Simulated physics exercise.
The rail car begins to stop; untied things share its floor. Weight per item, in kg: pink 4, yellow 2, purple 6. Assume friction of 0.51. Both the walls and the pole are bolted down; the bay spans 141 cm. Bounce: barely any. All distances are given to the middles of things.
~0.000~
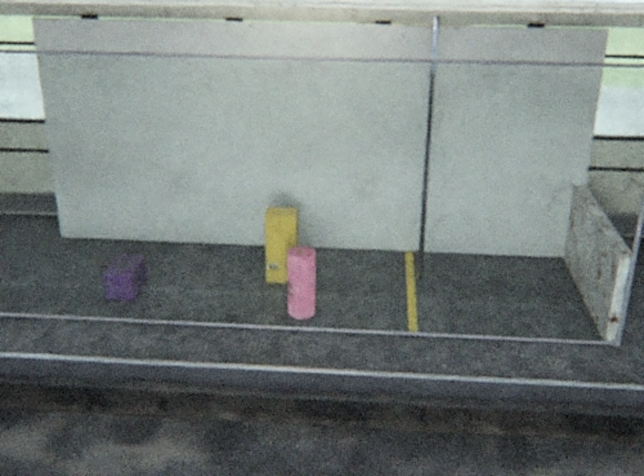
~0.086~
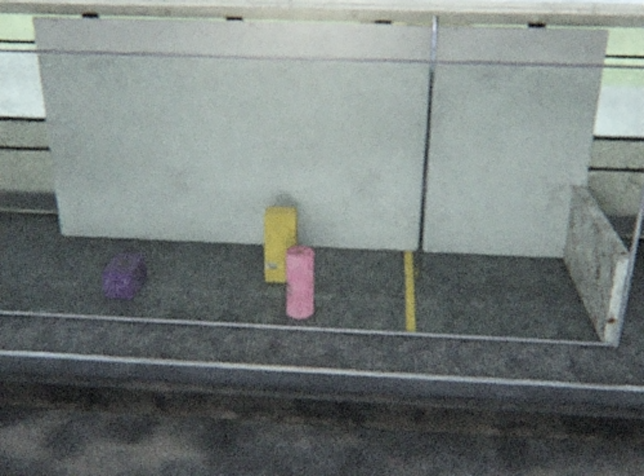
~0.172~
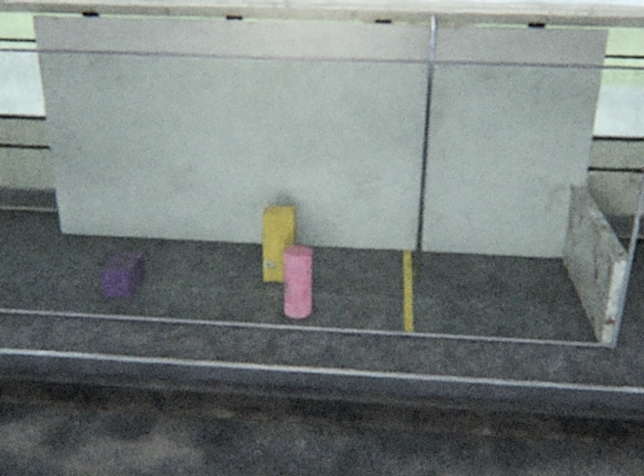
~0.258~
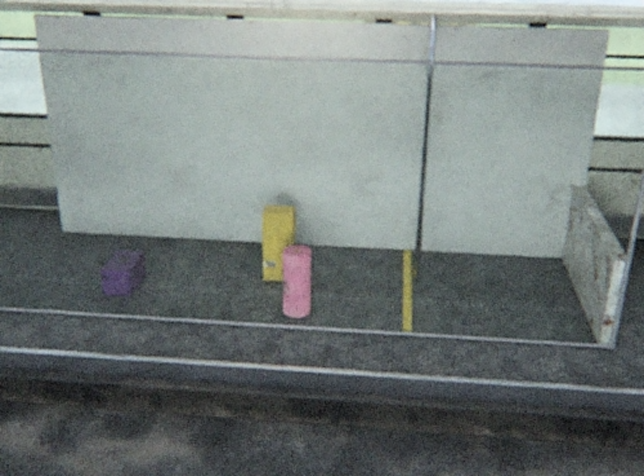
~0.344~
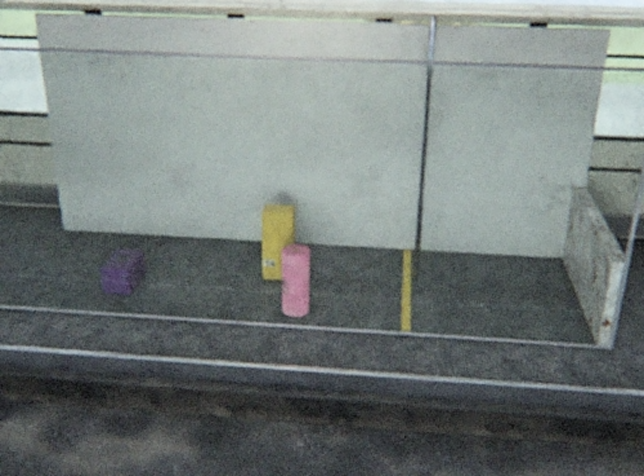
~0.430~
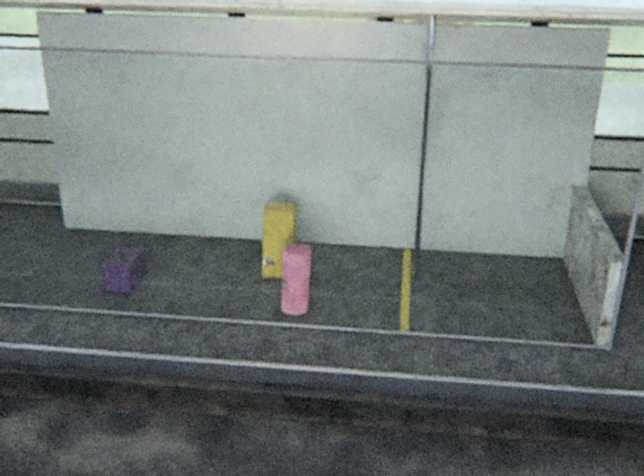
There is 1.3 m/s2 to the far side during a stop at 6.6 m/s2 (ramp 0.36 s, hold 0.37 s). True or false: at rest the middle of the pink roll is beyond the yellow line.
False.
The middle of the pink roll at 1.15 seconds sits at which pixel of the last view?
Pixel in the last view at that time: About (382, 294).
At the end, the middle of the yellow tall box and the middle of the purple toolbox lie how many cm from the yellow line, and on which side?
Result: Yellow tall box = 40 cm short, purple toolbox = 190 cm short.
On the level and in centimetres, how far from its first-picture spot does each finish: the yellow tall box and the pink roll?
For the yellow tall box it is near 60, for the pink roll near 60.
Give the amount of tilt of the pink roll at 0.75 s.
About 60 degrees.
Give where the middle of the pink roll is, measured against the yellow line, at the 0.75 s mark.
Around 55 cm shy of the mark.
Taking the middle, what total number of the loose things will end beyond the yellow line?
That would be 0 of them.
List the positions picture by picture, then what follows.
In the first frame, pink roll (302, 283), purple toolbox (126, 277), yellow line (413, 325).
In the second frame, pink roll (300, 282), purple toolbox (125, 275).
In the third frame, pink roll (298, 282), purple toolbox (124, 274).
In the fourth frame, pink roll (297, 281), purple toolbox (124, 273).
In the fifth frame, pink roll (296, 280), purple toolbox (124, 271).
In the sixth frame, pink roll (296, 279), purple toolbox (124, 269), yellow line (404, 324).
After 0.75 s the pink roll is 57 cm short of the yellow line, tilted 55°, near (329, 281) in the last picture's view; the purple toolbox 207 cm short of the yellow line, tilted 0°.
After 1.15 s the pink roll is 18 cm short of the yellow line, tilted 90°, near (382, 294) in the last picture's view.
After 1.65 s the pink roll is 18 cm short of the yellow line, tilted 90°, near (382, 294) in the last picture's view.
At rest, 1.9 s, pink roll stops short of the yellow line; yellow tall box stops short of the yellow line; purple toolbox stops short of the yellow line.
